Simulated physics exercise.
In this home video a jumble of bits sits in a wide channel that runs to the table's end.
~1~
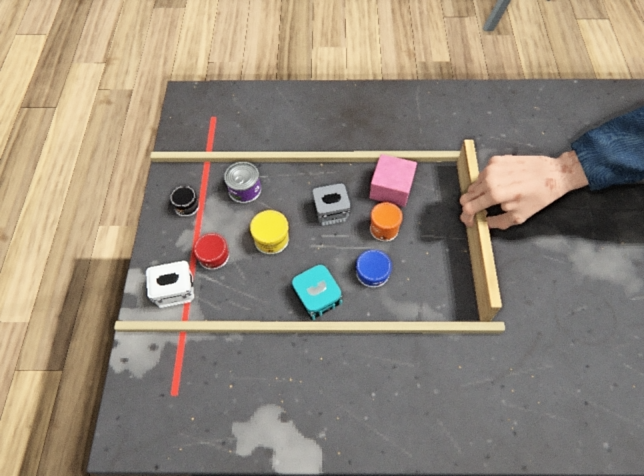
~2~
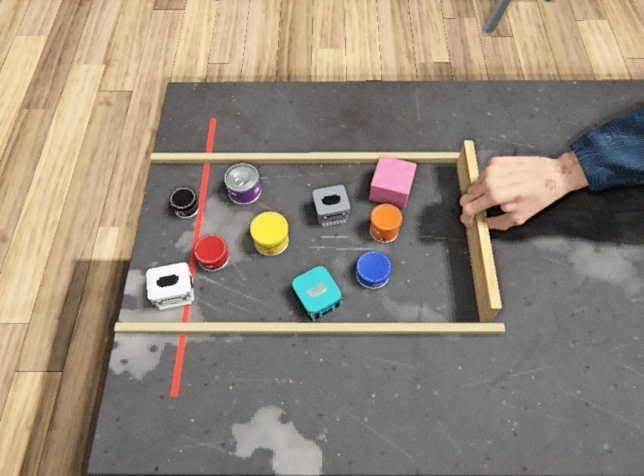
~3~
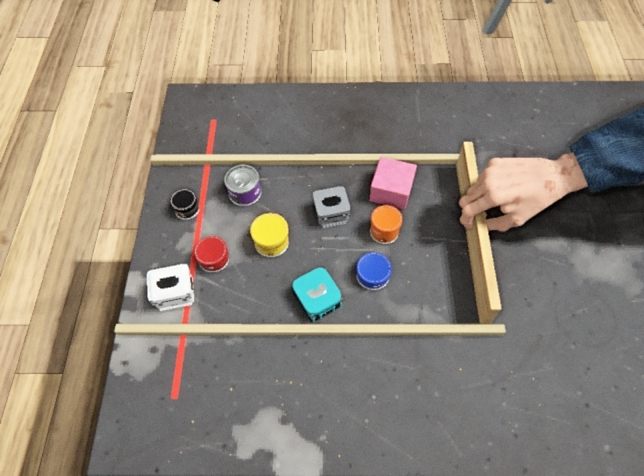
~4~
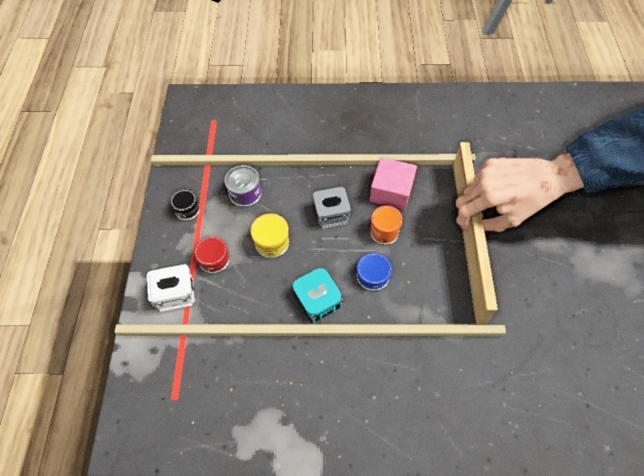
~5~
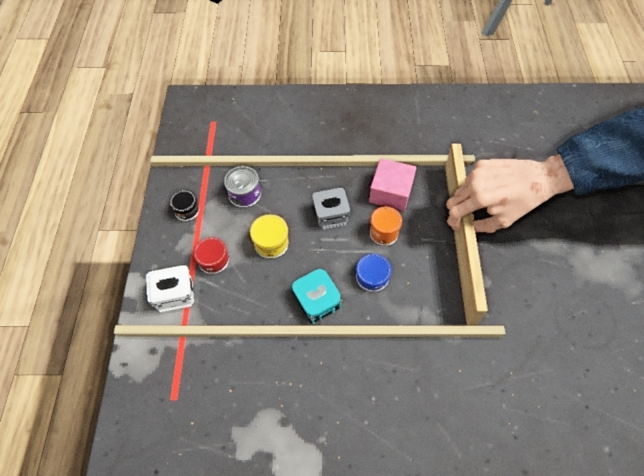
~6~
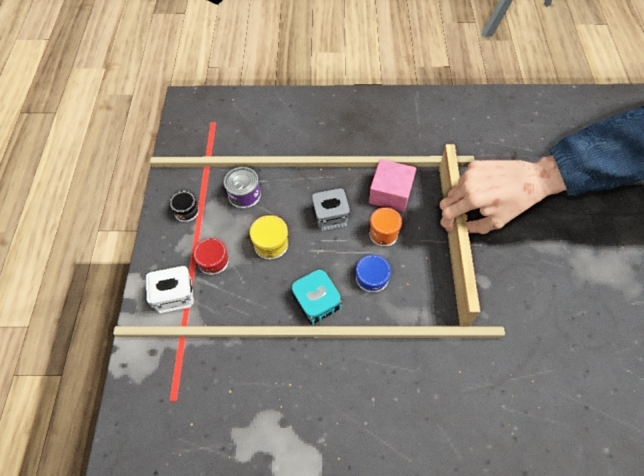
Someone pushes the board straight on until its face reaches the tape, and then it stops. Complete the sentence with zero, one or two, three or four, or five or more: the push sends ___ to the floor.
The push sends one or two to the floor.
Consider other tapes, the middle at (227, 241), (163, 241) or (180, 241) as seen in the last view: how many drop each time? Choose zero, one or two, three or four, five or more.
Taking the places one by one, it comes to zero; 5 or more; three or four.
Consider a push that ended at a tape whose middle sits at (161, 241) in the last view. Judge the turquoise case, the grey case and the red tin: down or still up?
The turquoise case stays on; the grey case comes down; the red tin tumbles off.
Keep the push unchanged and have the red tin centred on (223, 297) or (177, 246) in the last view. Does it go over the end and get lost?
Well, the red tin stays aboard in the first case and is gone in the second.
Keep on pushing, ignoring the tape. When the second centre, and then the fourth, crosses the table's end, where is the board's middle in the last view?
I'd say close to (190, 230), then close to (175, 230).
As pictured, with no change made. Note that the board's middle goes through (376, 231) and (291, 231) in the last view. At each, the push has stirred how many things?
It comes to 4 for the first spot, 7 for the other.
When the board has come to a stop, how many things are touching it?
Result: 5 in all.
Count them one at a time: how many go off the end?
In all, 1 of them.
Soon after, none off yet; black tin at rest near (185, 207); white case at rest near (171, 290); red tin at rest near (212, 257).
Then, none off yet; black tin moved about its own width near (165, 210); white case moving near (165, 291); red tin moved about its own width near (170, 264).
At rest, the number that fall off is one or two; fallen, black tin.
